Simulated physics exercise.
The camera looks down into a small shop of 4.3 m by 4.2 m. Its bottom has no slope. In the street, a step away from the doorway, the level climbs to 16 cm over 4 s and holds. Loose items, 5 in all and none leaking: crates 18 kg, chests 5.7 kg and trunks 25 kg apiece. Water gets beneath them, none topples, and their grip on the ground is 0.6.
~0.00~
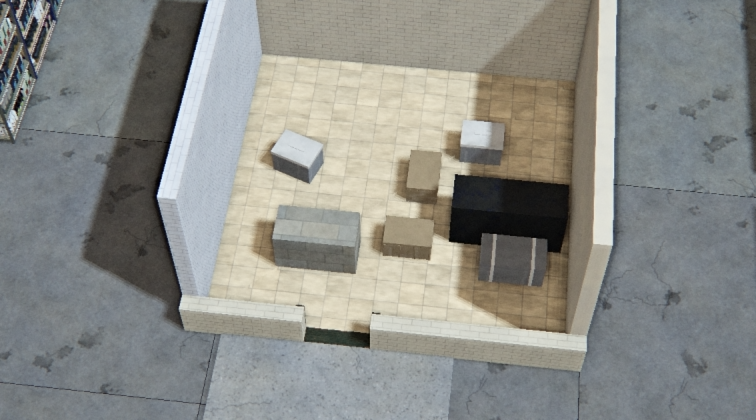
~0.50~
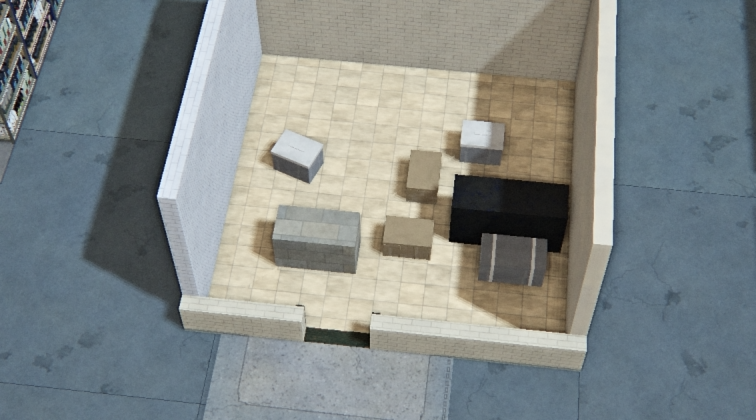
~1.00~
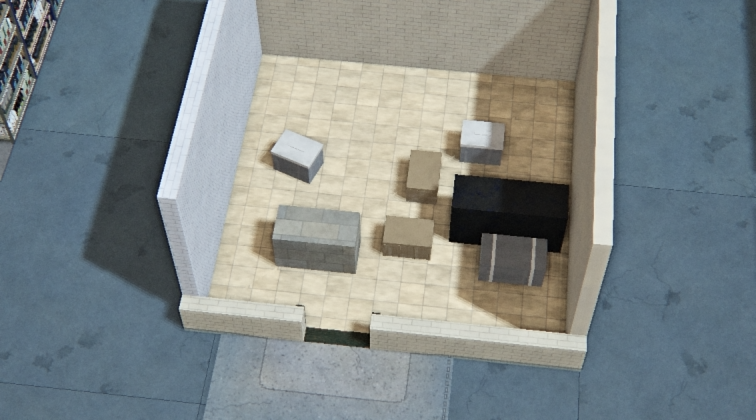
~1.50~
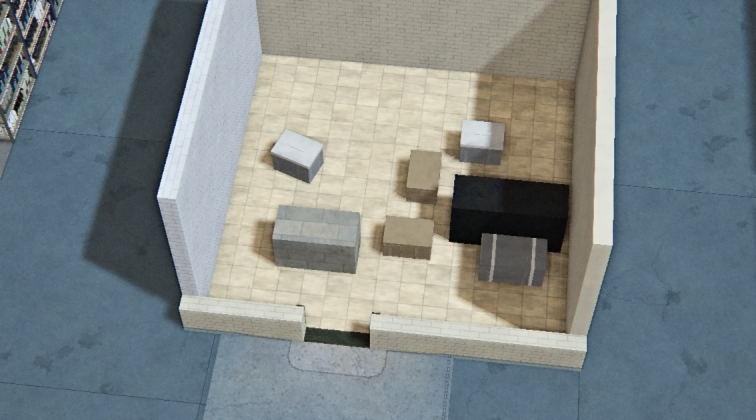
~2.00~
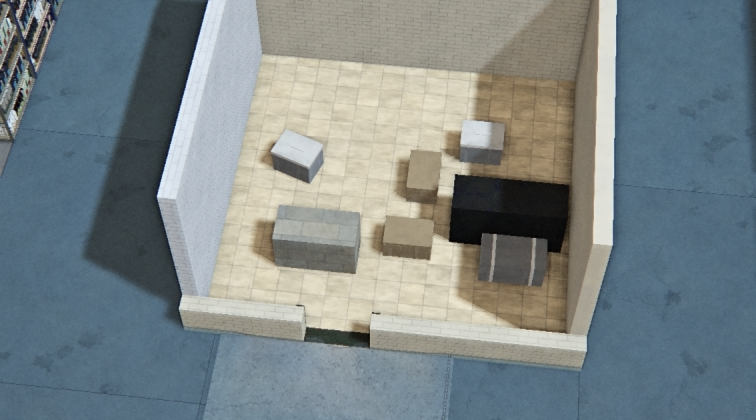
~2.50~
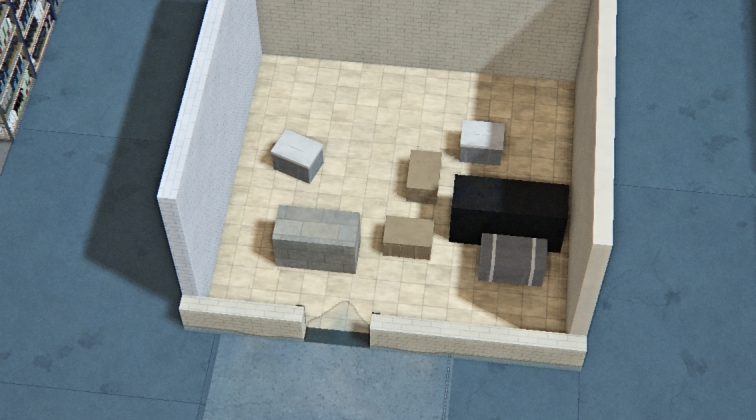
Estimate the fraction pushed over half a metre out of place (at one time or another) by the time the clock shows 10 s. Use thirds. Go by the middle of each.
Share: Not even a third.
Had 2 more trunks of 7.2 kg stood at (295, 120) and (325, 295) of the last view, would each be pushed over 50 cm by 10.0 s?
In that order: Under, past it.
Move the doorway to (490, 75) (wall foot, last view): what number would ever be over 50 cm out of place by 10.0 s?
In that case 1 of them.
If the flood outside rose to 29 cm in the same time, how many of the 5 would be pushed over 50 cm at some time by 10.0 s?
In that case 5 of them.
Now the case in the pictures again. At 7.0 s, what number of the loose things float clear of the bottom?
At that moment 0.
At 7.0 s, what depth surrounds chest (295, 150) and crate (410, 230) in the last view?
Roughly 1 and 5 cm.
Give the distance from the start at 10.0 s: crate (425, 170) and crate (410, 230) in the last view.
In that order: 0 cm, 20 cm.
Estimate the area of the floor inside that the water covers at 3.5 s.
Some 1.5 m2.
After 3.5 s 0 of 5 are over 50 cm from their spots; 0 afloat.
After 4.5 s 0 of 5 are over 50 cm from their spots; 0 afloat.
After 7.0 s 0 of 5 are over 50 cm from their spots; 0 afloat.
After 10.0 s 0 of 5 are over 50 cm from their spots, and 0 have been at some point; 1 afloat.
